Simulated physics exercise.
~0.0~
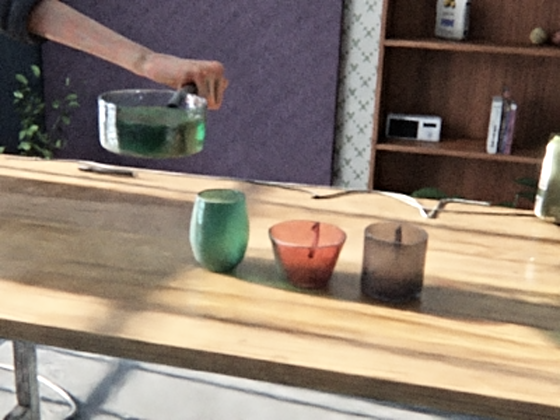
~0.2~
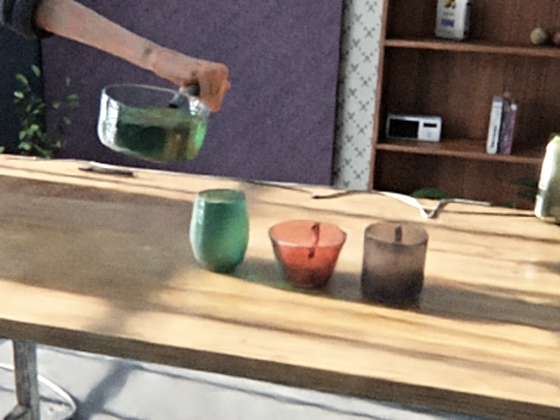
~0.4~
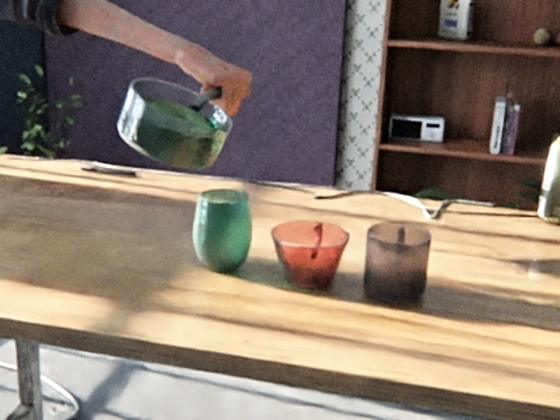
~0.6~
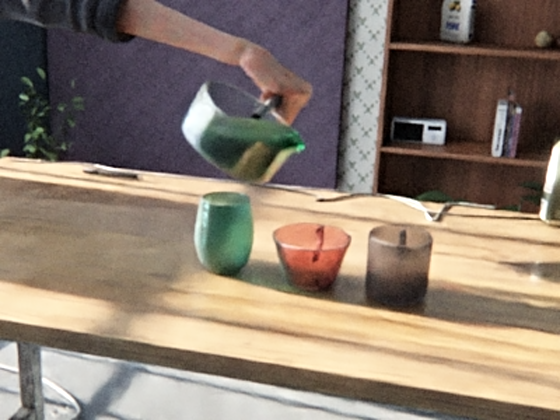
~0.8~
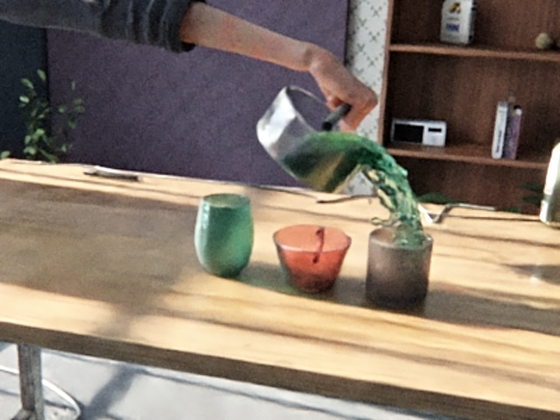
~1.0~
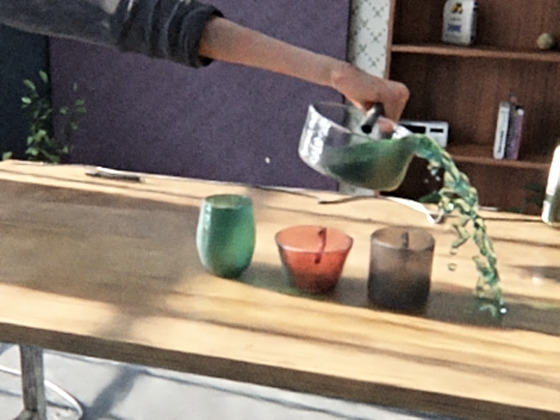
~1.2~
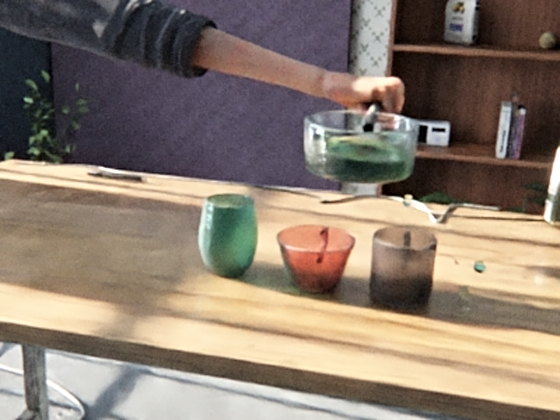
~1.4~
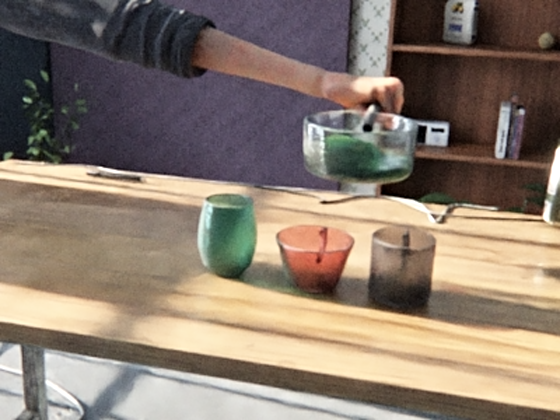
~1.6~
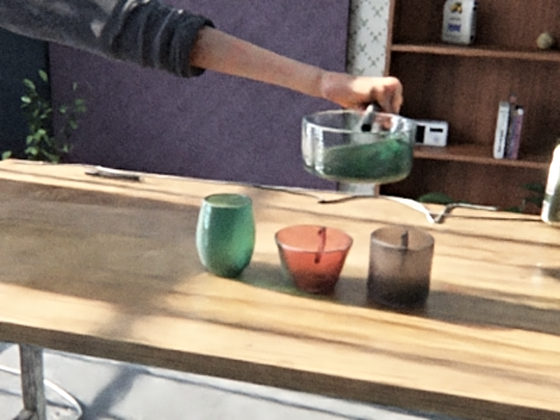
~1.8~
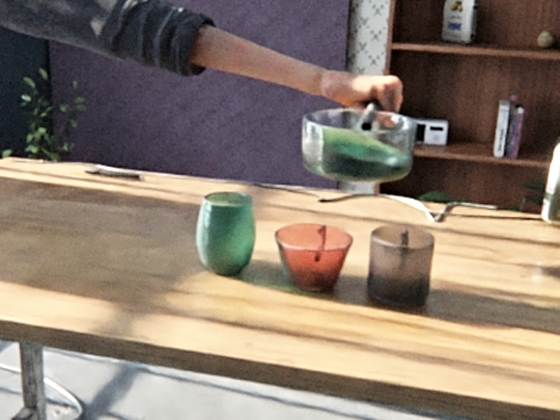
In a sunlit room, a slightly swaying camera looks across a long wooden table toward a purple panel and a wooden shelf. A green round-bellied glass, a wide red cup and a brownish mug stand in a row from left to right. A hand holds a clear saucepan of green liquid above the table's left side, then carries it right while tipping it. Liquid streams toward the mug, and the stream sweeps past it, splashing onto the table at the right. The saucepan levels out and stays held above the cups, some liquid still inside.
